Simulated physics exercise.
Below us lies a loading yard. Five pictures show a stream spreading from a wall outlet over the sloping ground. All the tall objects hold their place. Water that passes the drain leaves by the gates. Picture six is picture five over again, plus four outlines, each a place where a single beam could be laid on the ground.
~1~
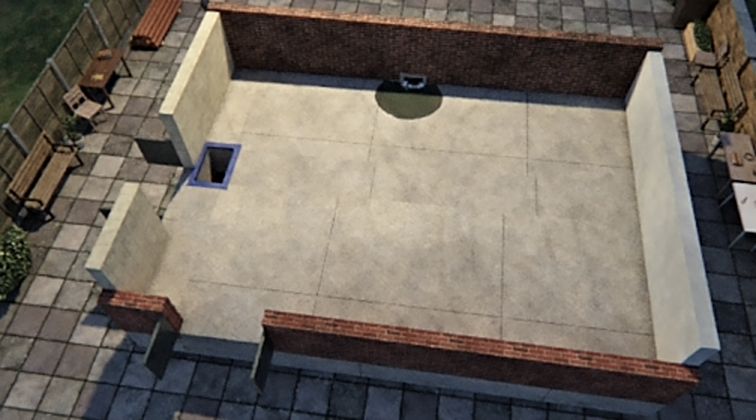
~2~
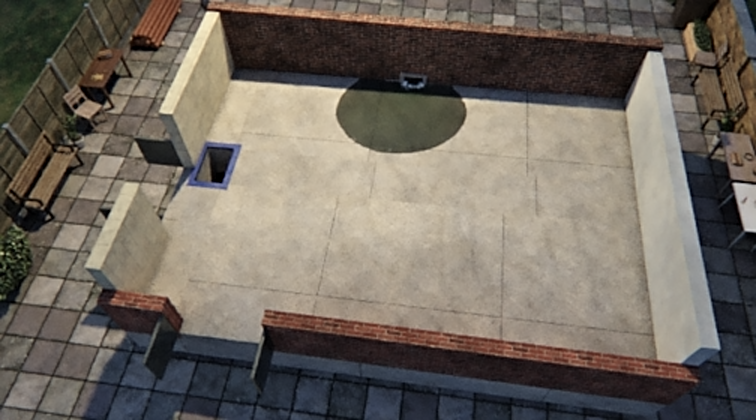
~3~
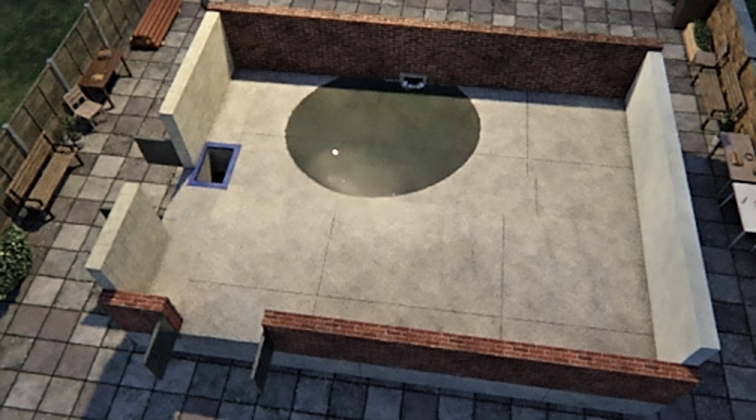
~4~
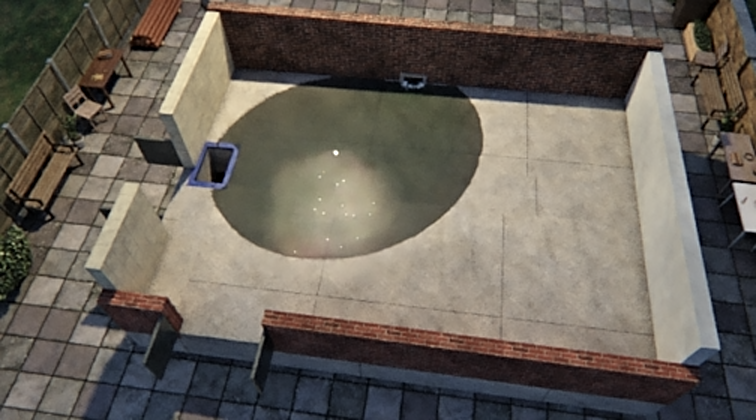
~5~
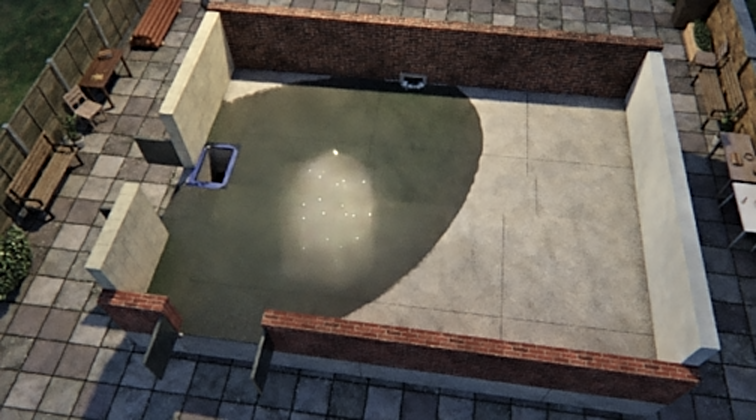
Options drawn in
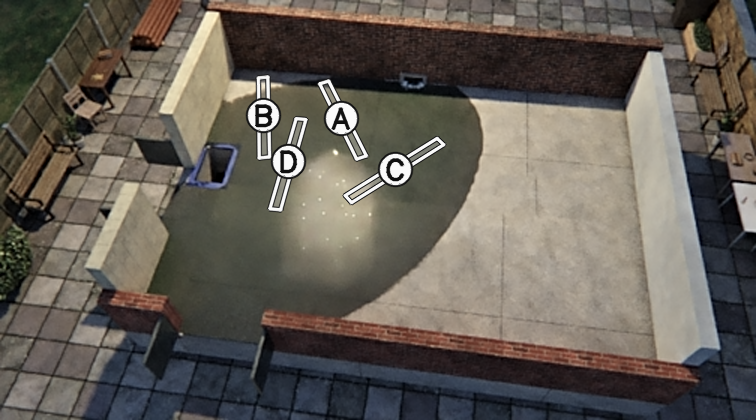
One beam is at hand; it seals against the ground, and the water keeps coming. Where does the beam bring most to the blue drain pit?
The best place is C.
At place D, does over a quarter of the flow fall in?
No, it does not.
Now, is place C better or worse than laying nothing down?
Place C is better.
In white, A from (324, 82) to (361, 157); B from (263, 77) to (264, 157); C from (348, 199) to (440, 141); D from (275, 209) to (301, 119).
If A is chosen, about 10 % of the stream goes into the blue drain pit, about 90 % out by the gates.
If B is chosen, about 7 % of the stream goes into the blue drain pit, about 93 % out by the gates.
If C is chosen, about 33 % of the stream goes into the blue drain pit, about 67 % out by the gates.
If D is chosen, about 12 % of the stream goes into the blue drain pit, about 88 % out by the gates.
